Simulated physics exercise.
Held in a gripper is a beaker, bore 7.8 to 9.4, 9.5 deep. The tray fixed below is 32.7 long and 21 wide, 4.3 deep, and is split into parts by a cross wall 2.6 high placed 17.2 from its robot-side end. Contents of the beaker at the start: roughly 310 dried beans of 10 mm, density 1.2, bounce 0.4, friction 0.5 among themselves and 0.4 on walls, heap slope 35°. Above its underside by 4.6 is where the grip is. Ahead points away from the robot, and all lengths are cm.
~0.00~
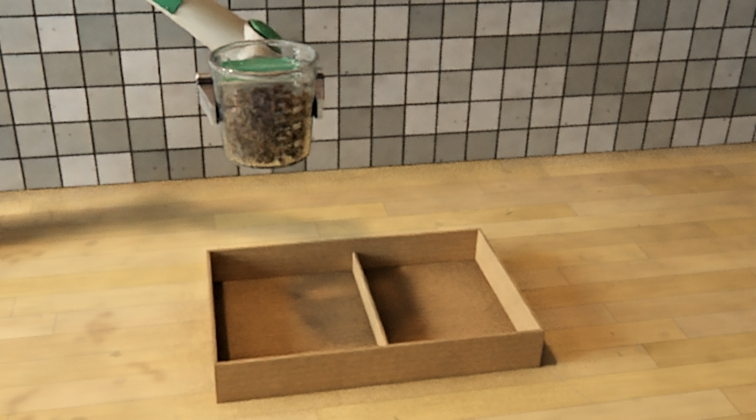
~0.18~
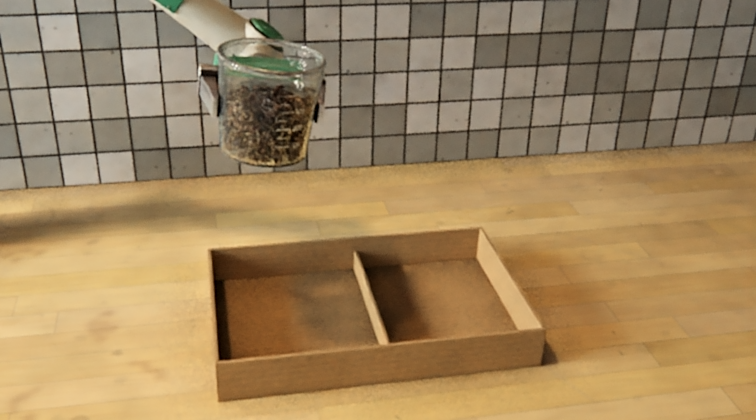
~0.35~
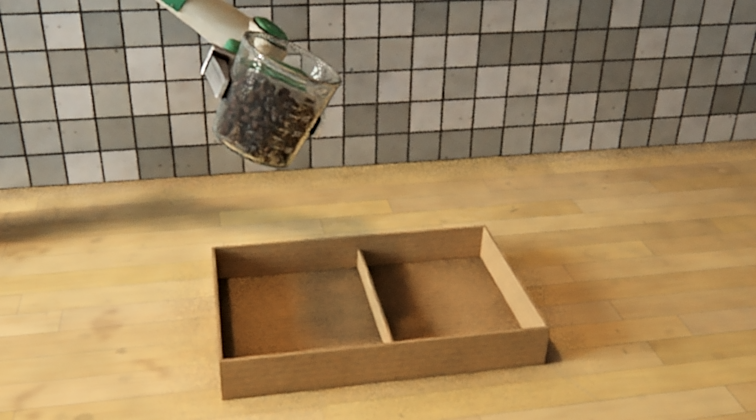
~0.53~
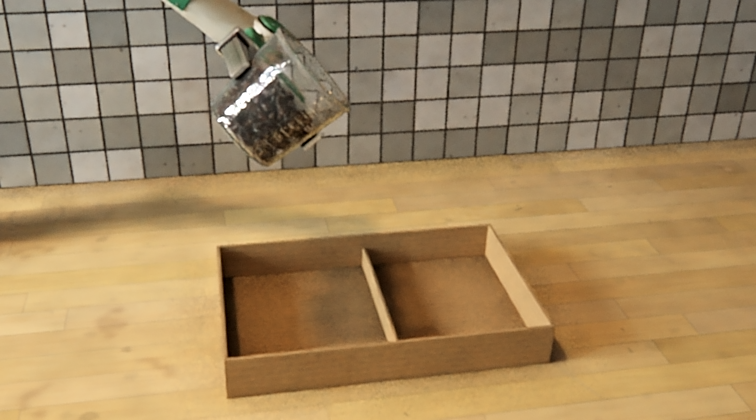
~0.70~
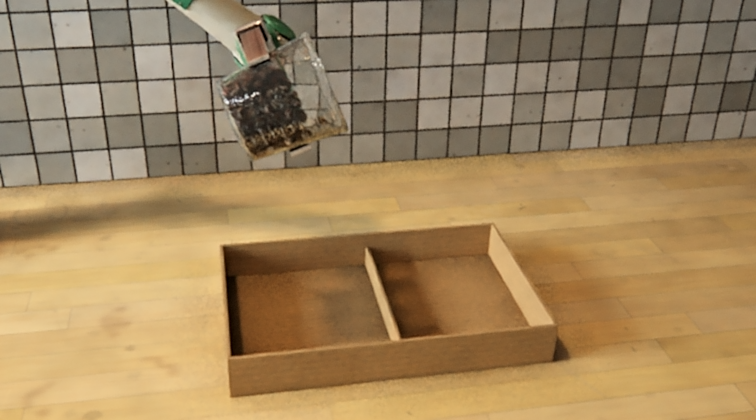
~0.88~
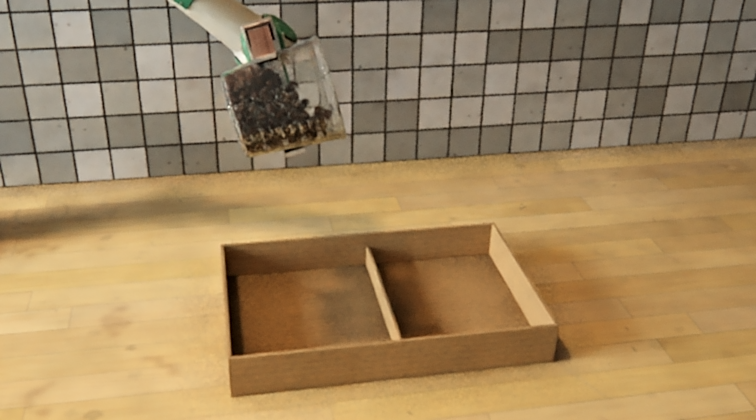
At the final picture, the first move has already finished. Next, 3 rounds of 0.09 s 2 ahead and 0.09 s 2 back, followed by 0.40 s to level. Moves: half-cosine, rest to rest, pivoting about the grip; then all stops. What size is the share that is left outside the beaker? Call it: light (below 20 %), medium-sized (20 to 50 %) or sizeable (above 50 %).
A medium-sized share.
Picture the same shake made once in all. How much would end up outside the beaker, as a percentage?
Near 10 per cent.
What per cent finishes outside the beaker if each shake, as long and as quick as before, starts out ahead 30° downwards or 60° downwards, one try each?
First try some 10 %, second try some 0 %.
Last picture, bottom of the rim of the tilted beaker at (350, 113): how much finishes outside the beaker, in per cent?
Somewhere around 5 %.
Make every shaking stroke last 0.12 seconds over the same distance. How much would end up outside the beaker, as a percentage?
Estimate: Near 15 per cent.
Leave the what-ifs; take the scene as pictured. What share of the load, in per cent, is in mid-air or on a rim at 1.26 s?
About 12 per cent.
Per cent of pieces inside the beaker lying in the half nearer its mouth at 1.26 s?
About 50 percent.
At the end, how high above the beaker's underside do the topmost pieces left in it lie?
It reaches close to 7.5 cm in the end.
After 1.26 s, tilted 76° forward, highest piece 27 above the table; 255 in the beaker, 12 in the far-side part, 4 in the robot-side part, 36 in flight or on a rim.
After 1.63 s, tilted 34° forward, highest piece 29 above the table; 207 in the beaker, 65 in the far-side part, 31 in the robot-side part, 4 in flight or on a rim.
After 2.02 s, level, highest piece 30 above the table; 207 in the beaker, 68 in the far-side part, 32 in the robot-side part.
After 3.07 s, level, highest piece 30 above the table; 207 in the beaker, 68 in the far-side part, 32 in the robot-side part.
In the end, 207 in the beaker, 68 in the far-side part, 32 in the robot-side part. That is 33 % outside the beaker.
